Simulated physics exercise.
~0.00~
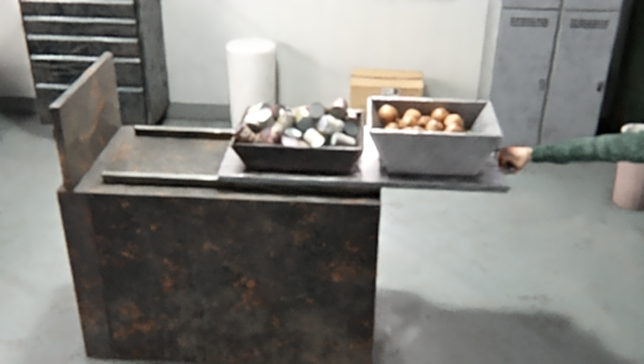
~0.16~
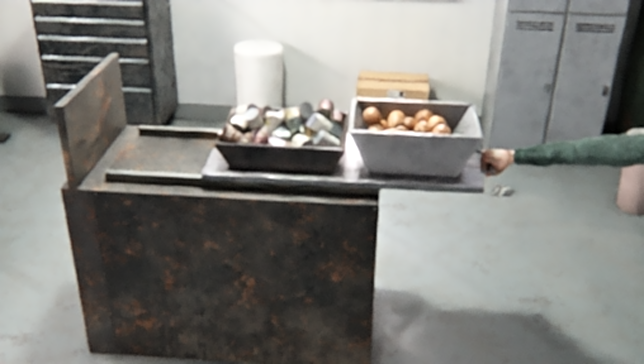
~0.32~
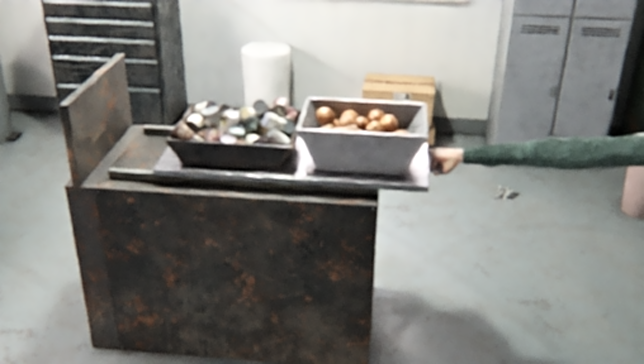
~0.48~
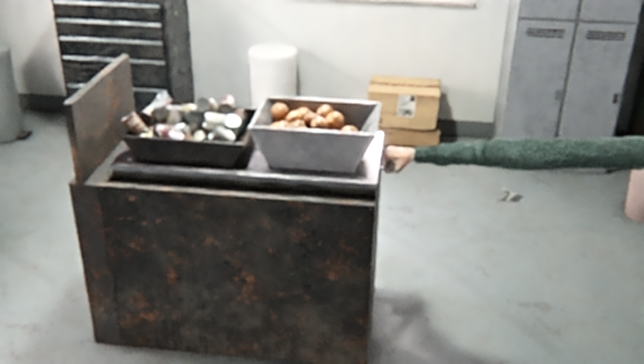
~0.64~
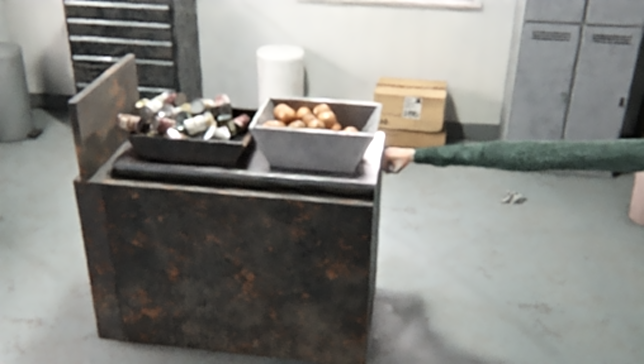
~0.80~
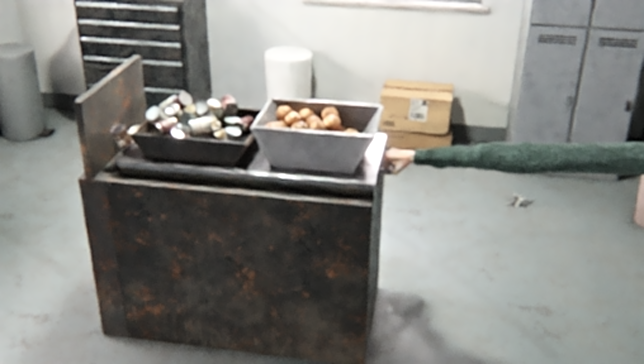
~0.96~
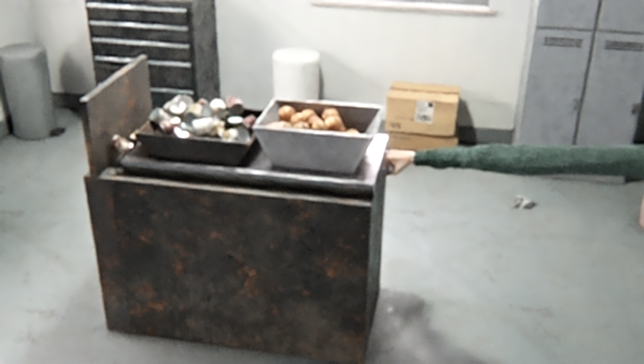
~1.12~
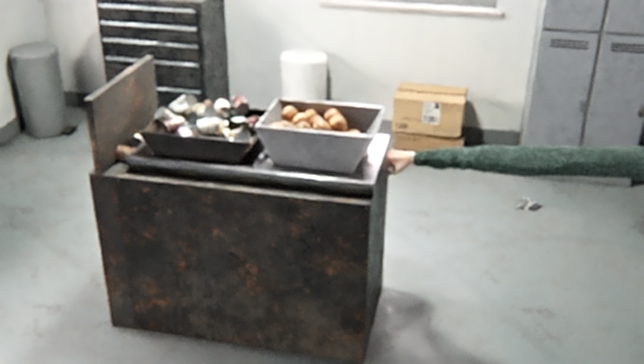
A sliding shelf carrying a black basket of small tins and a grey basket of brown, roundish things was pushed left by a green-sleeved arm until it stopped abruptly, jolting the tins leftward, a couple tumbling over the edge while the grey basket stayed full.
